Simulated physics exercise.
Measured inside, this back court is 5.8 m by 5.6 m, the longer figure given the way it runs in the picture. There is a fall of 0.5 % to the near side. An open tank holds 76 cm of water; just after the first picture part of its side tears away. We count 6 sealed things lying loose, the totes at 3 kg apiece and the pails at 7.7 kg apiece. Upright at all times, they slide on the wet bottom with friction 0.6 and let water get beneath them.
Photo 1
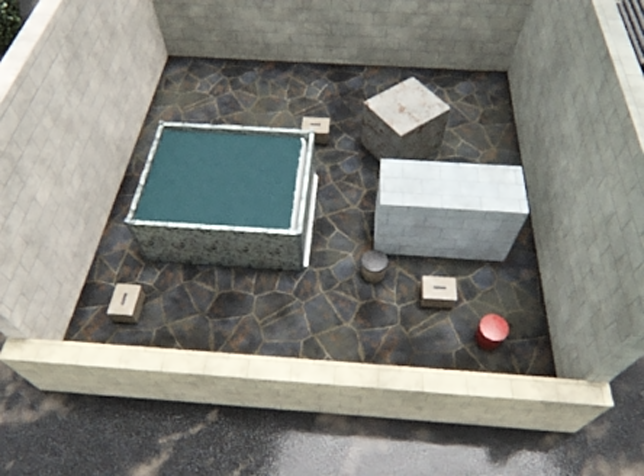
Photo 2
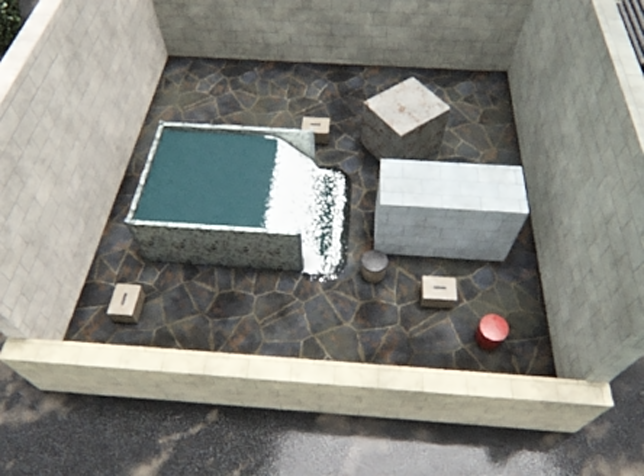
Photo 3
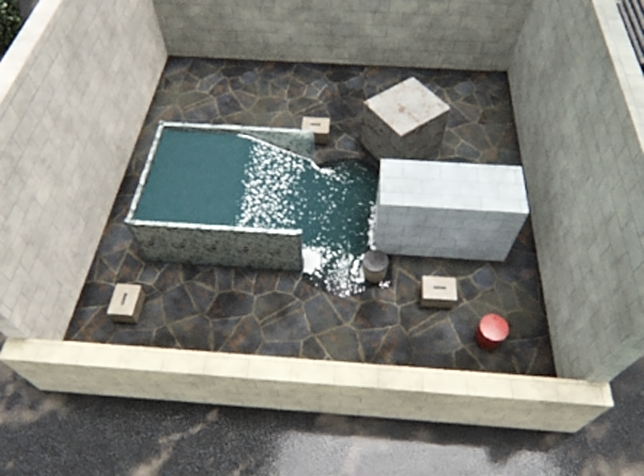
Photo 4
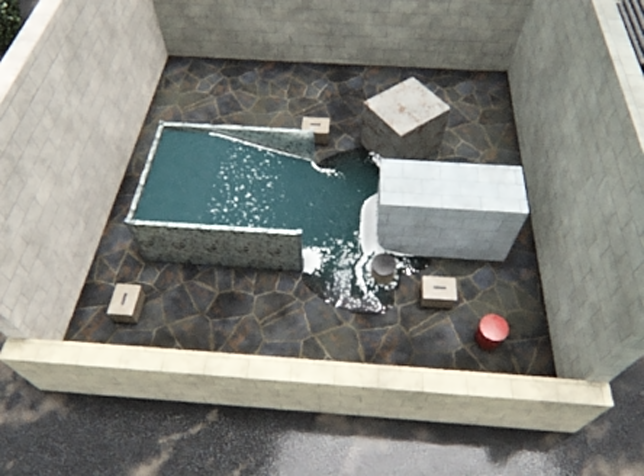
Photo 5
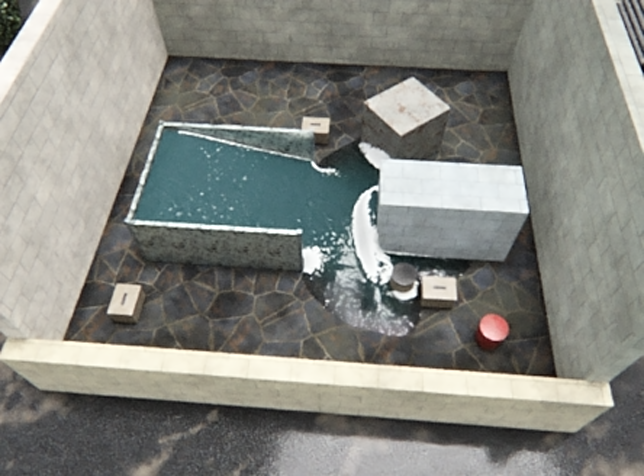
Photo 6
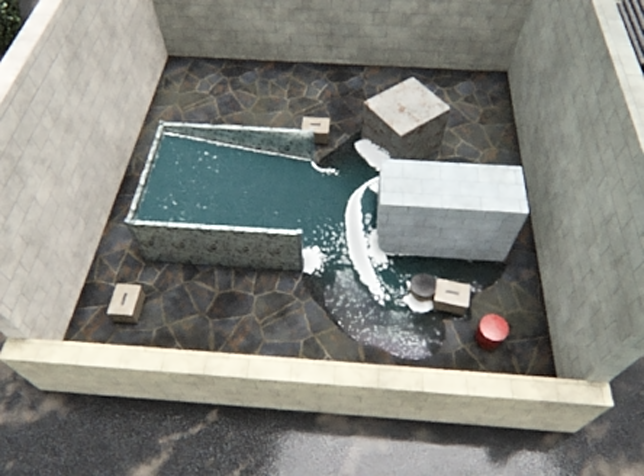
A walled stone yard held an open tank whose right side gave way, and water poured out across the paving, pushed a gray pail right and then shifted a small tote beside it.
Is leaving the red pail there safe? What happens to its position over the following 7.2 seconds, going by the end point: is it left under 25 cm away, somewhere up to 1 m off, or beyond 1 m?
Chances are it goes a good distance.
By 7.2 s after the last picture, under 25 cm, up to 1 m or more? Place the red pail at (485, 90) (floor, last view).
As it turns out, it is swept away.
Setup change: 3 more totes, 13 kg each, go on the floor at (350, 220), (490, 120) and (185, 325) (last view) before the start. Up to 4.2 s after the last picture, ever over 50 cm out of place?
One by one: Beyond the mark, beyond the mark, below the mark.
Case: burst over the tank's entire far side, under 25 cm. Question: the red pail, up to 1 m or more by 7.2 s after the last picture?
Note: Red pail essentially stationary.
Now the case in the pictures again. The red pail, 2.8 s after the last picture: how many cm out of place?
Displacement near 60 cm.
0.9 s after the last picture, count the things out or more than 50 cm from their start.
The number I get is 2.
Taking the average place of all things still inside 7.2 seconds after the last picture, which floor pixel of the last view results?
Around (228, 213).
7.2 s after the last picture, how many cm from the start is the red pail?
Measured offset: Near 200 cm.
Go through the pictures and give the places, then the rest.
In the first picture, the red pail at (494, 327), on the bottom; 3.1 m2 under water; 0 of 6 have shifted.
In the second picture, the red pail at (494, 327), on the bottom; 4.2 m2 under water; 0 of 6 have shifted.
In the third picture, the red pail at (494, 327) rests on the ground; 5.2 m2 under water; 0 of 6 have shifted.
In the fourth picture, the red pail at (494, 327), on the bottom; 6.2 m2 under water; 1 of 6 have shifted.
In the fifth picture, the red pail at (494, 327) rests on the ground; 7.2 m2 under water; 1 of 6 have shifted.
In the sixth picture, the red pail at (494, 327) rests on the ground; 8.6 m2 under water; 2 of 6 have shifted.
Then, 0.9 s after the last picture the red pail is near (529, 348), 0.4 m from its start, aground; 1 afloat.
Then, 2.8 s after the last picture the red pail is near (456, 288), 0.6 m from its start, afloat; 3 afloat.
Then, 4.8 s after the last picture the red pail is near (314, 298), 2.1 m from its start, aground; 3 afloat.
Then, 7.2 s after the last picture the red pail is near (304, 305), 2.2 m from its start, aground; 4 afloat.
